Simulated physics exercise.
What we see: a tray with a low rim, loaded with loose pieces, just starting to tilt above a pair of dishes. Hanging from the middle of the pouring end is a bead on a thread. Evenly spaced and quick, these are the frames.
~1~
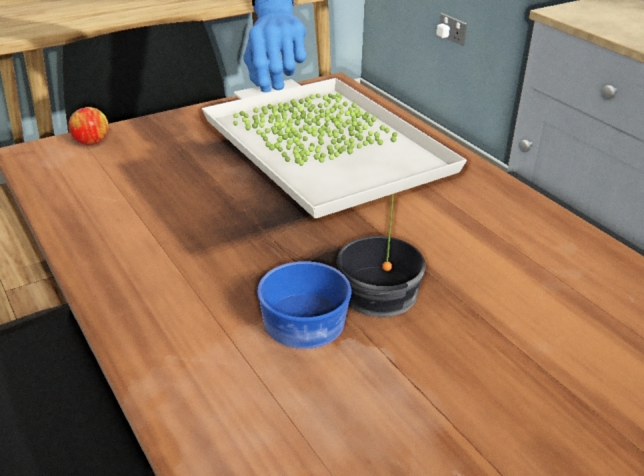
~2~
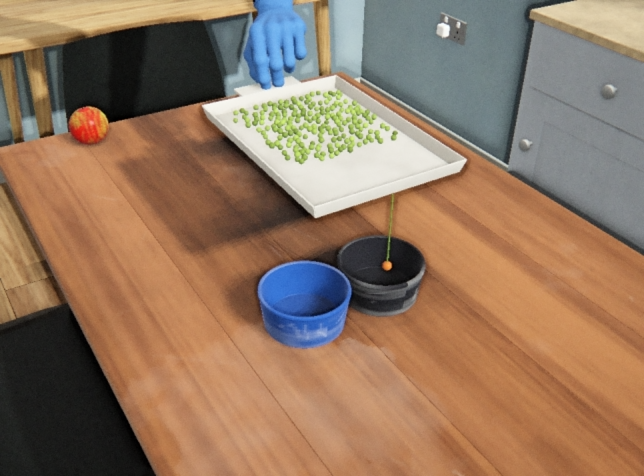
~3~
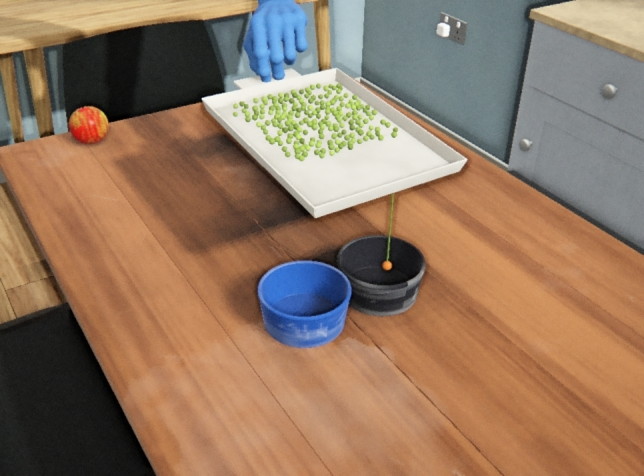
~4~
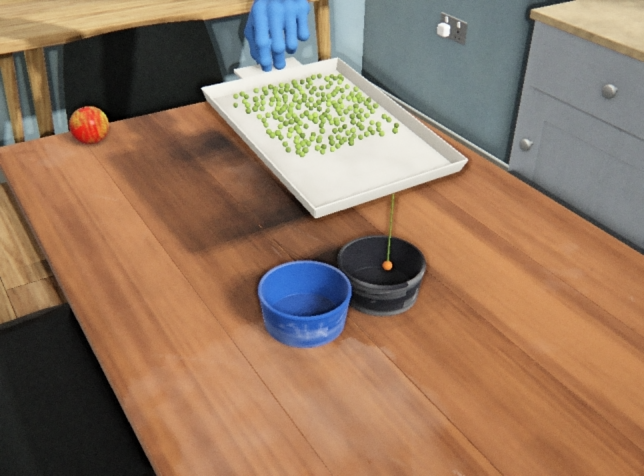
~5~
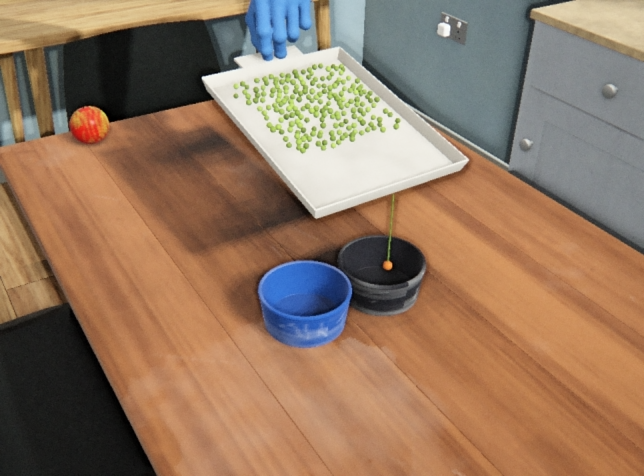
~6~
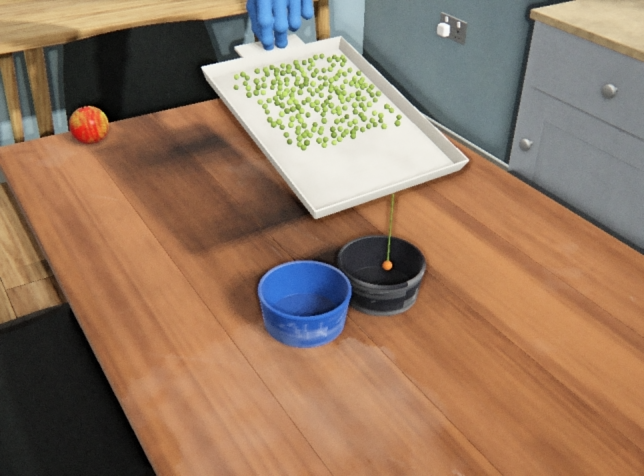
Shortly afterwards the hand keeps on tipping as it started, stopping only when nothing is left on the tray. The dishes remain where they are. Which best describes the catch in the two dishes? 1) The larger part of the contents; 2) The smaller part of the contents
Answer: 2.
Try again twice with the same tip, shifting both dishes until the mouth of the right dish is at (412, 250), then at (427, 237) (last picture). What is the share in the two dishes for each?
Trial 1 around 0 percent, trial 2 around 0 percent.
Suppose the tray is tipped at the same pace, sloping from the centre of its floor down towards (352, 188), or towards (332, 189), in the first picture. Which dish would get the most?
Result - first place: The left side, second place: The left side.
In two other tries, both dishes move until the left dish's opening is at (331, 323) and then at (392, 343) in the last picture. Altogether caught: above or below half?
Held in all, by try: A larger portion, then a smaller portion.
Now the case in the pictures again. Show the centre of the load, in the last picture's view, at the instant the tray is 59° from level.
(381, 190).
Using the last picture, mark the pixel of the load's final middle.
Resting centre, last frame: Roughly (396, 351).
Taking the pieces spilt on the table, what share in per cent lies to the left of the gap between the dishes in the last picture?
Estimate: About 20 percent.
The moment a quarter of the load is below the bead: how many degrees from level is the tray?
95° or so.
Shortly afterwards, tray tipped steeply; the bulk on the tray; near a quarter outside both; only a few in the air.
Next, tray tipped right over; a little on the tray; only a few in the left dish; near half outside both; near a third in the air.
Some moments later, tray tipped past a quarter turn; only a few in the left dish; only a few in the right dish; all but a few outside both.
In the end, tray tipped past a quarter turn; only a few in the left dish; only a few in the right dish; all but a few outside both.
